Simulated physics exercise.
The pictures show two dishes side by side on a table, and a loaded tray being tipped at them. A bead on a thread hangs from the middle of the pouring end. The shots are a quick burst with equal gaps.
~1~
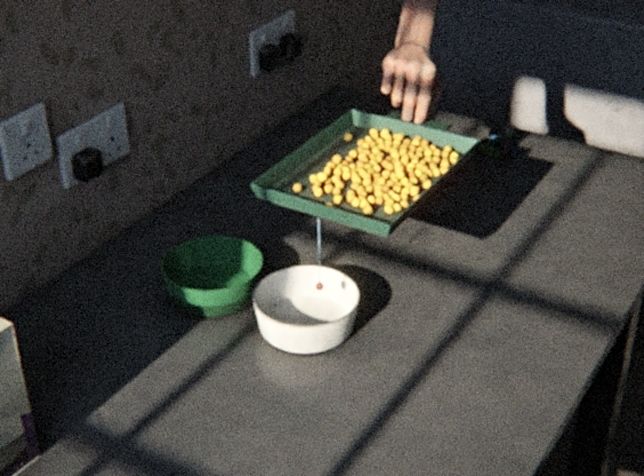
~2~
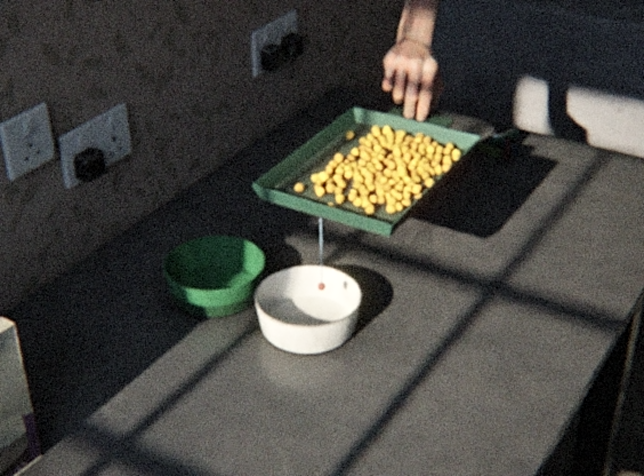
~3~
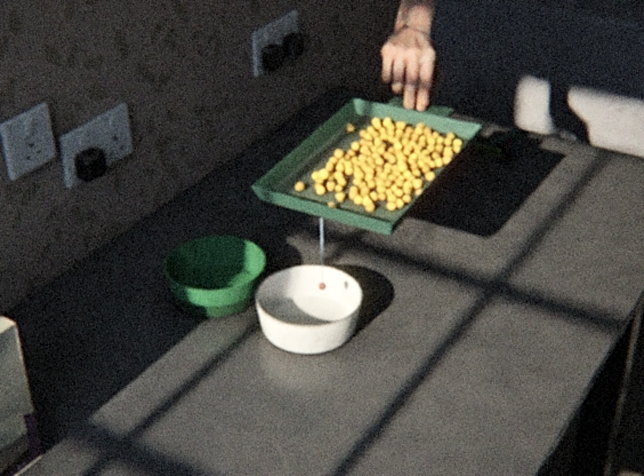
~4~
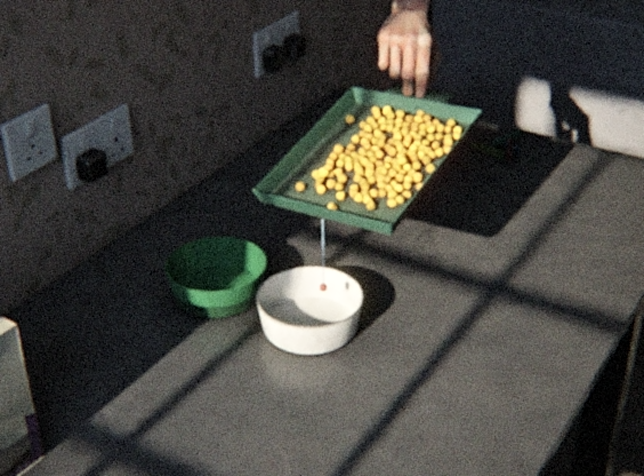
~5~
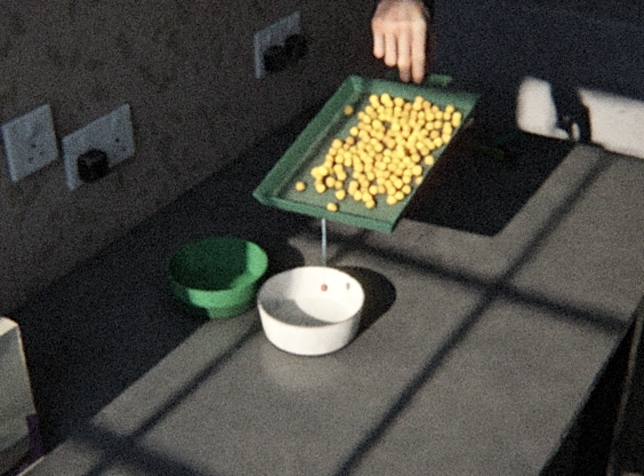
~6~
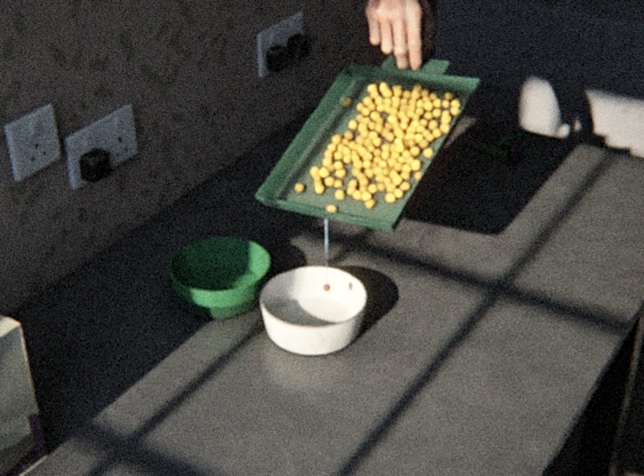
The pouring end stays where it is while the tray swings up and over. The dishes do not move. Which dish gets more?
The right one ends fuller.
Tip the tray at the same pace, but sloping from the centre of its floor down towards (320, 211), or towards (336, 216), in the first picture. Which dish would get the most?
First the right-hand dish, then the right-hand dish.
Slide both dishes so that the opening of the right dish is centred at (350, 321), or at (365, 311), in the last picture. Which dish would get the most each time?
First the dish on the left, then left.
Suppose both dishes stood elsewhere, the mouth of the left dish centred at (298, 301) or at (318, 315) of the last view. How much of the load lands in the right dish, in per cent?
About 0 and 0 per cent.
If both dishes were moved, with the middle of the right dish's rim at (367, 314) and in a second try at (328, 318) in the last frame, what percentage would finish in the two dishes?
The first gives 70 %, the second 90 %.
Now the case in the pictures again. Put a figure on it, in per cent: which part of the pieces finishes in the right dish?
Roughly 50 in a hundred.
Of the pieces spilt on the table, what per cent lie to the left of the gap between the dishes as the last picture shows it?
Some 80 per cent.
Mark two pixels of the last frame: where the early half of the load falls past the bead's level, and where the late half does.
Early half (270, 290), late half (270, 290).
Soon, tray tipped steeply; nearly all on the tray; a small part in the air.
A while on, tray tipped past a quarter turn; about a quarter on the tray; about a quarter in the right dish; a small part in the left dish; about a quarter outside both; about a quarter in the air.
Towards the end, tray tipped past a quarter turn; about half in the right dish; a small part in the left dish; about a third outside both.
Finally, tray tipped past a quarter turn; about half in the right dish; a small part in the left dish; about a third outside both.
